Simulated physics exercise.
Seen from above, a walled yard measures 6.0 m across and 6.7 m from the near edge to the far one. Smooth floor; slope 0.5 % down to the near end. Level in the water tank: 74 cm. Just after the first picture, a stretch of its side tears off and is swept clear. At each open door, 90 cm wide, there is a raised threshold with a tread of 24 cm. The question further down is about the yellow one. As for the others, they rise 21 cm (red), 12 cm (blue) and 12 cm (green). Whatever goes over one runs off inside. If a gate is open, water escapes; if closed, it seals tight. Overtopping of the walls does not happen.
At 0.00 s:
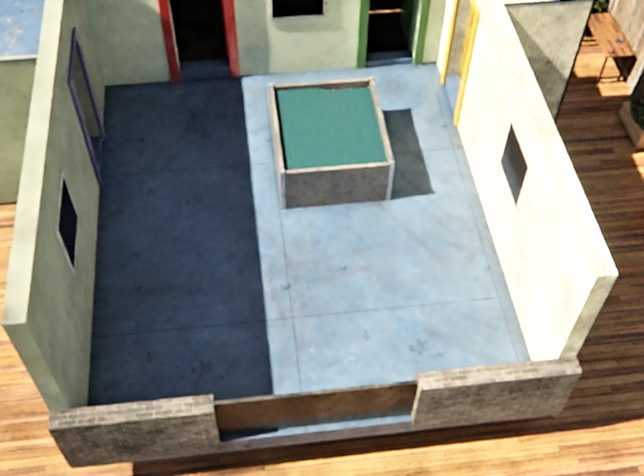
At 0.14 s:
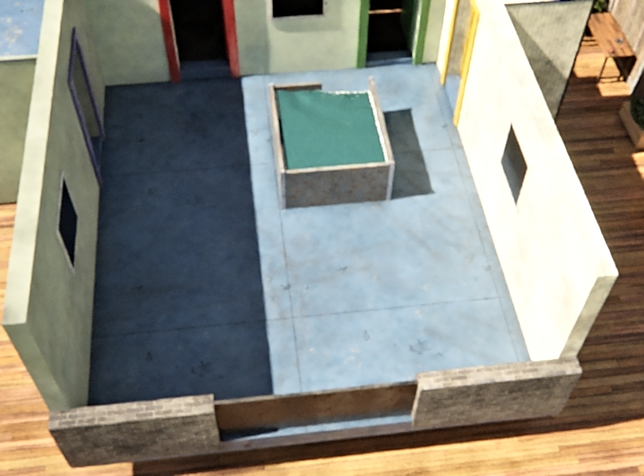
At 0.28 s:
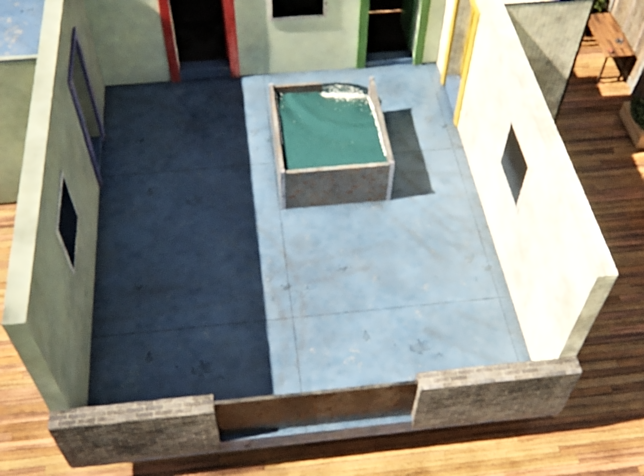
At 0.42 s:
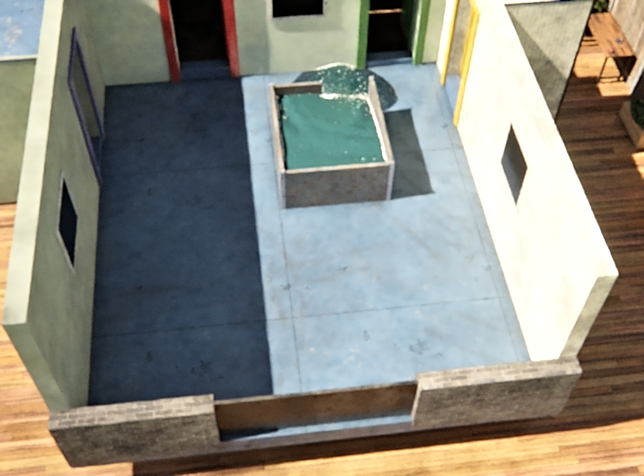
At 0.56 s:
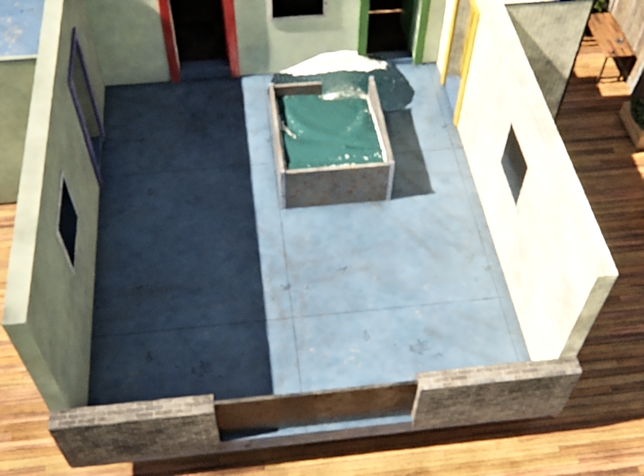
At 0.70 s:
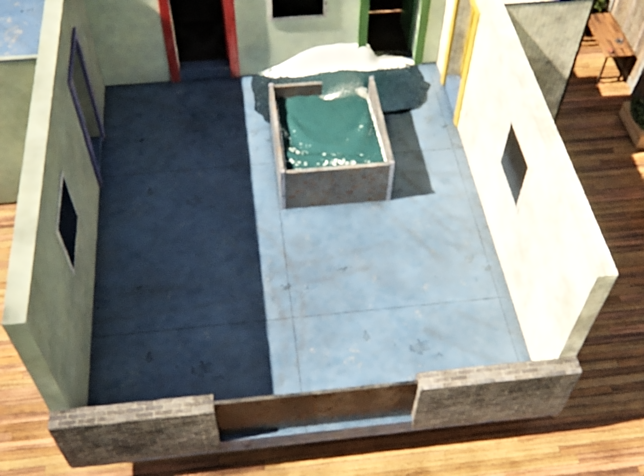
A square tank of green water stands toward the back of a pale-walled yard with a blue floor, seen from above by a camera that stays still. Red and green doorways open in the far wall, a blue frame is at left and a yellow one at right, with wooden boards outside. Water pours out over the tank's far side, foaming white, and spreads behind it to both sides while the surface inside churns and lowers.
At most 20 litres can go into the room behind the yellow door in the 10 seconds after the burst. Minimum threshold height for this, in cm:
13 cm, roughly.
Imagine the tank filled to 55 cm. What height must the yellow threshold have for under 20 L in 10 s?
Something near 10.0 cm should do.
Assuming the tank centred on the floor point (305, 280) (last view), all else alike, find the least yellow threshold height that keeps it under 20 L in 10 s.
Then about 13.0 centimetres at the least.
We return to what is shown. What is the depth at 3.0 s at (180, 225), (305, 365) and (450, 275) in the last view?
About 0, 0 and 2 cm.
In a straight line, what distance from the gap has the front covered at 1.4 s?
Roughly 3.4 m from the gap.
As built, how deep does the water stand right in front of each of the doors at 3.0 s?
Depths in cm: Red 5, blue 14, green 22, yellow 16.
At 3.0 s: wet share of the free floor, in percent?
Wet share: Around 45 %.
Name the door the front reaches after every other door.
Door: Blue.
After 1.4 s water covers 10 % of the floor, deepest (52 cm) near (435, 63); 7 cm at the yellow door, 0 litres in over its 24 cm threshold.
After 3.0 s water covers 45 % of the floor, deepest (30 cm) near (426, 64); 16 cm at the yellow door, 0 litres in over its 24 cm threshold.
After 10.0 s water covers 95 % of the floor, deepest (10 cm) near (325, 413); 6 cm at the yellow door, 0 litres in over its 24 cm threshold.
At the yellow door as built, the water arrived by 1.2 s and peaked near 17 cm at 2.4 s.
Run again over the same 10 s with other heights there, 33 litres in over 11 cm, 11 litres over 15 cm. The limit of 20 litres is kept from about 13 cm up.
